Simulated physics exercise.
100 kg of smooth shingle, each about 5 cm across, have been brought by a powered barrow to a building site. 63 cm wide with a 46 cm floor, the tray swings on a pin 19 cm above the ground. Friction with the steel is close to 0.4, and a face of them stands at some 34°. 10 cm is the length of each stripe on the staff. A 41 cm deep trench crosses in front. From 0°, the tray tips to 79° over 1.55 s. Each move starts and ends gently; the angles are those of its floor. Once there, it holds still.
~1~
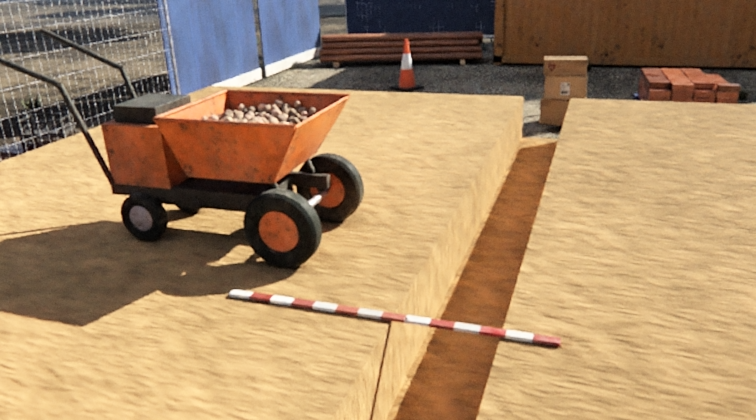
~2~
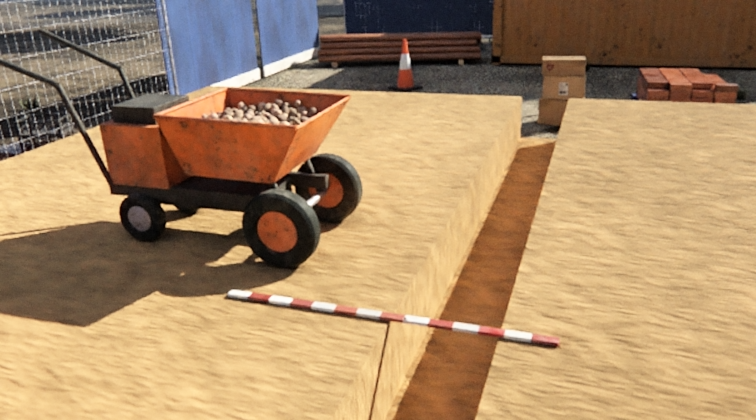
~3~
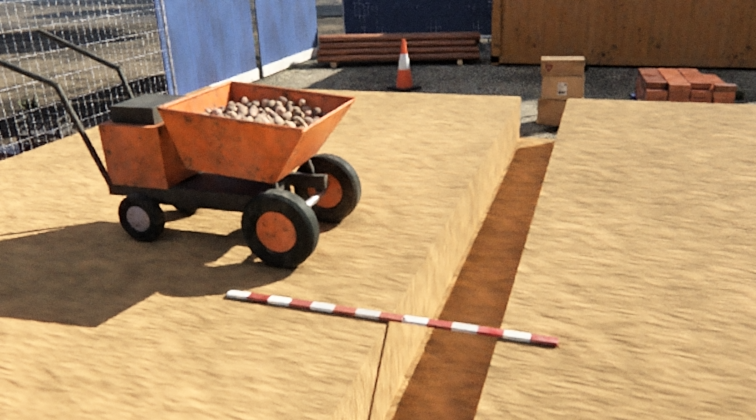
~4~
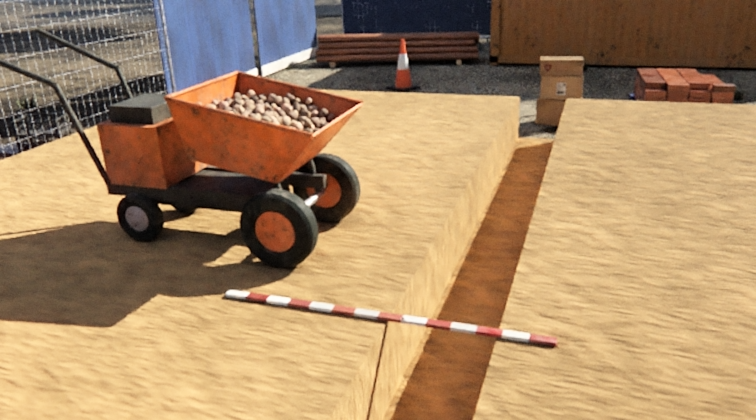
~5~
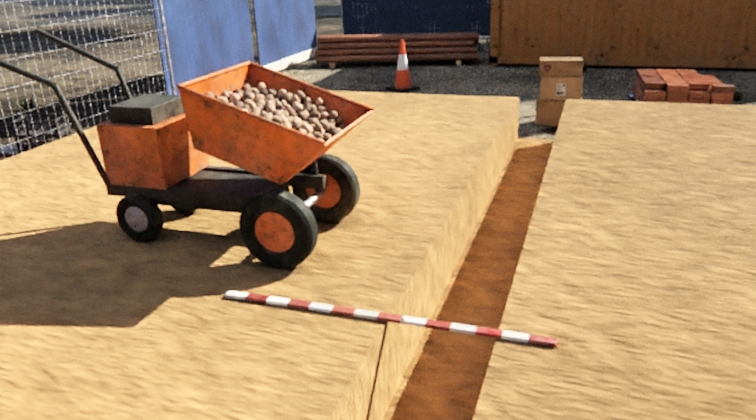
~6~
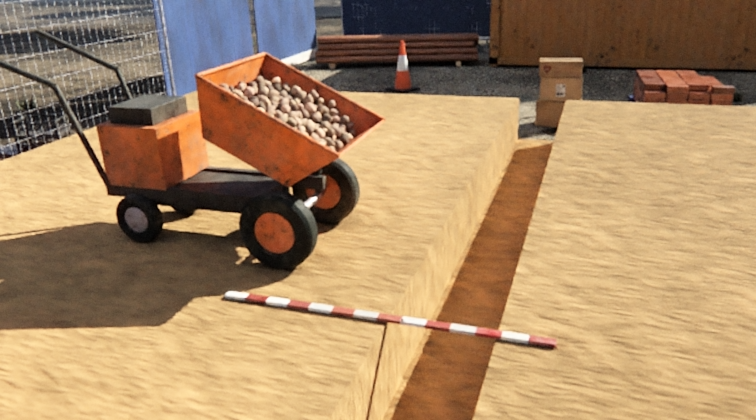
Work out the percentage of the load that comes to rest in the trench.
It works out at about 97 per cent of the load.
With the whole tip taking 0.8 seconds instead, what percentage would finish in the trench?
Estimate: About 100 %.
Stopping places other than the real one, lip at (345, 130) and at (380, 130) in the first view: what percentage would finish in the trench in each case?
I'd expect some 100 per cent, then some 55.
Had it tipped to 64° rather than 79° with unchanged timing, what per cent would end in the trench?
Expect roughly 70 per cent.
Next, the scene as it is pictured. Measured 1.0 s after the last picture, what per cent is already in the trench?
At that moment: Approx. 55 %.
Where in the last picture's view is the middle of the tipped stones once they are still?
Roughly at (474, 323).
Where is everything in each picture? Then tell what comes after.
In the first frame, the tray is at 0°, its lip at (296, 127); the top of the load is at (276, 111).
In the second frame, the tray is at 1°, its lip at (297, 128); the top of the load is at (273, 109).
In the third frame, lip at (303, 131), floor tilted 5°, highest stones at (262, 106).
In the fourth frame, lip at (312, 136), floor tilted 11°, highest stones at (241, 101).
In the fifth frame, the tray is at 18°, its lip at (325, 144); the top of the load is at (247, 92).
In the sixth frame, the tray is at 26°, its lip at (339, 156); the top of the load is at (260, 85).
Then, 0.6 s after the last picture the floor is at 67°, 98 % in the tray, 2 % short of the trench; the foremost stones are at (413, 224).
Then, 1.0 s after the last picture the floor is at 79°, 38 % in the tray, 6 % short of the trench, 56 % in the trench; the foremost stones are at (503, 355).
Then, 1.4 s after the last picture the floor is at 79°, 10 % in the tray, 8 % short of the trench, 82 % in the trench; the foremost stones are at (506, 347).
Then, 3.3 s after the last picture the floor is at 79°, 0 % in the tray, 3 % short of the trench, 97 % in the trench; the foremost stones are at (510, 332).
